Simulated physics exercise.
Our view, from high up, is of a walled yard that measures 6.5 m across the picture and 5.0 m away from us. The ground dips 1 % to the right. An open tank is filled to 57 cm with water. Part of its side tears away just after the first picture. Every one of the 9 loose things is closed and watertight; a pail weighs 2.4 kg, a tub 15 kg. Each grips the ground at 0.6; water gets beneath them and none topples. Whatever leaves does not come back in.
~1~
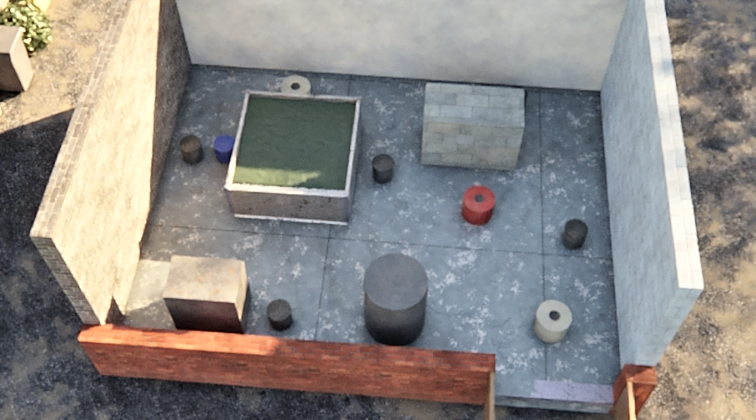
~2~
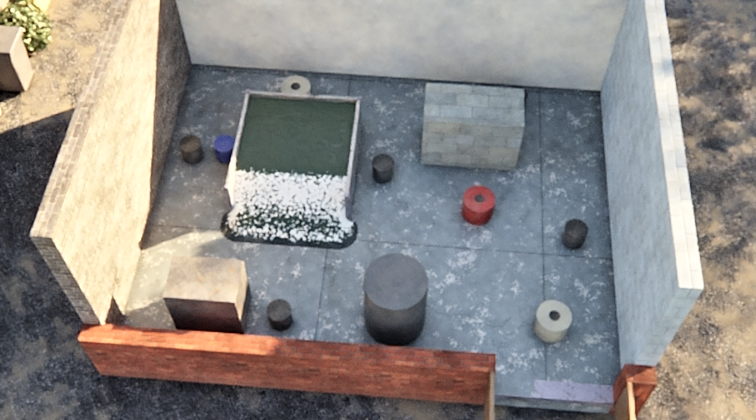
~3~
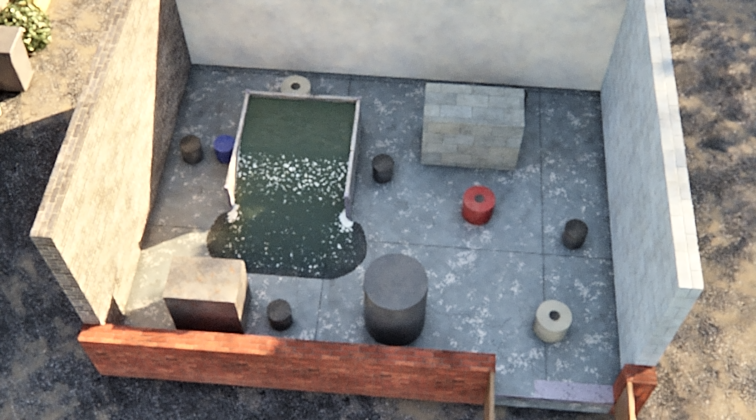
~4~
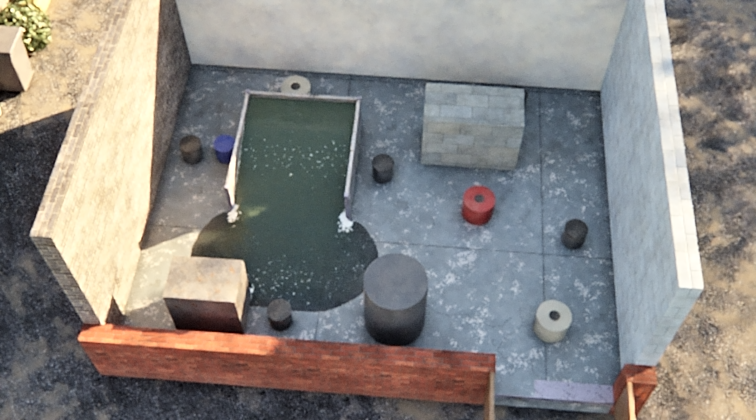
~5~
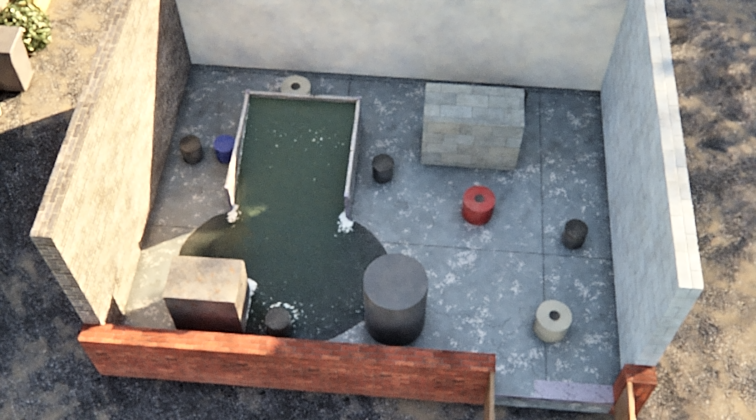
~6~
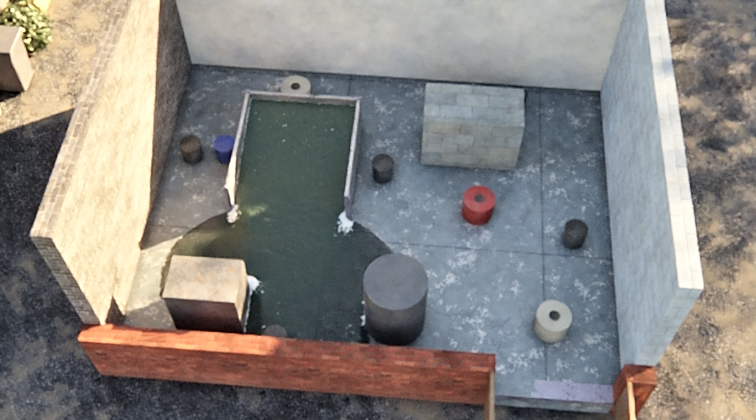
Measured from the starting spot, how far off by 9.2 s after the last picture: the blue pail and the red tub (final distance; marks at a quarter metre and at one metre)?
My guess is the blue pail gets washed a long way, my guess is the red tub remains near its start.
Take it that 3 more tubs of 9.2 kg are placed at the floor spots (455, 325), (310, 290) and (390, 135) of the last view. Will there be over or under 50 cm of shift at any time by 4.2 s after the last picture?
From first to last: Surpasses it, surpasses it, does not reach it.
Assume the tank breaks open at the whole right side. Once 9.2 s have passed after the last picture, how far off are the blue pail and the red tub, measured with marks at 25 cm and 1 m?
First the blue pail: It holds steady; as for the red tub, it is carried a long way.
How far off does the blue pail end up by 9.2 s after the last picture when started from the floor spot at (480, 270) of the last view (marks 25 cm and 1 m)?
Put there, it wanders off a long way.
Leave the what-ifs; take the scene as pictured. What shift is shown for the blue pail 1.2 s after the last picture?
Displacement near 0 cm.
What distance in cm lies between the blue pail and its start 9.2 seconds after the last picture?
Around 450 cm from where it started.
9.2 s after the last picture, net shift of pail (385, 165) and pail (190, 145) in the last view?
Lab note - net shifts in turn: 30 cm; 550 cm.
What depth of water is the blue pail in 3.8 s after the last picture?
Depth approx. 4 cm.
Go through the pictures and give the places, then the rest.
In the first picture, the blue pail at (224, 143), on the bottom; the red tub at (479, 199), on the bottom; water covers 2.7 m2; 0 of 9 have shifted.
In the second picture, the blue pail at (224, 143) rests on the ground; the red tub at (479, 199) rests on the ground; 3.6 m2 under water; 0 of 9 have shifted.
In the third picture, the blue pail at (224, 143), on the bottom; the red tub at (479, 199), on the bottom; water covers 4.7 m2; 0 of 9 have shifted.
In the fourth picture, the blue pail at (224, 143), on the bottom; the red tub at (479, 199), on the bottom; 5.9 m2 under water; 0 of 9 have shifted.
In the fifth picture, the blue pail at (224, 143) rests on the ground; the red tub at (479, 199), on the bottom; water covers 6.9 m2; 1 of 9 have shifted.
In the sixth picture, the blue pail at (224, 143), on the bottom; the red tub at (479, 199), on the bottom; 7.8 m2 under water; 1 of 9 have shifted.
Then, 1.2 s after the last picture the blue pail is near (224, 143), 0.0 m from its start, aground; the red tub is near (479, 199), 0.0 m from its start, aground; 0 of 9 are out; 1 afloat.
Then, 3.8 s after the last picture the blue pail is near (270, 68), 1.6 m from its start, afloat; the red tub is near (479, 199), 0.0 m from its start, aground; 0 of 9 are out; 4 afloat.
Then, 6.2 s after the last picture the blue pail is near (403, 101), 2.8 m from its start, afloat; the red tub is near (479, 199), 0.0 m from its start, aground; 0 of 9 are out; 4 afloat.
Then, 9.2 s after the last picture the blue pail is near (520, 111), 4.4 m from its start, afloat; the red tub is near (479, 199), 0.0 m from its start, aground; 0 of 9 are out; 5 afloat.
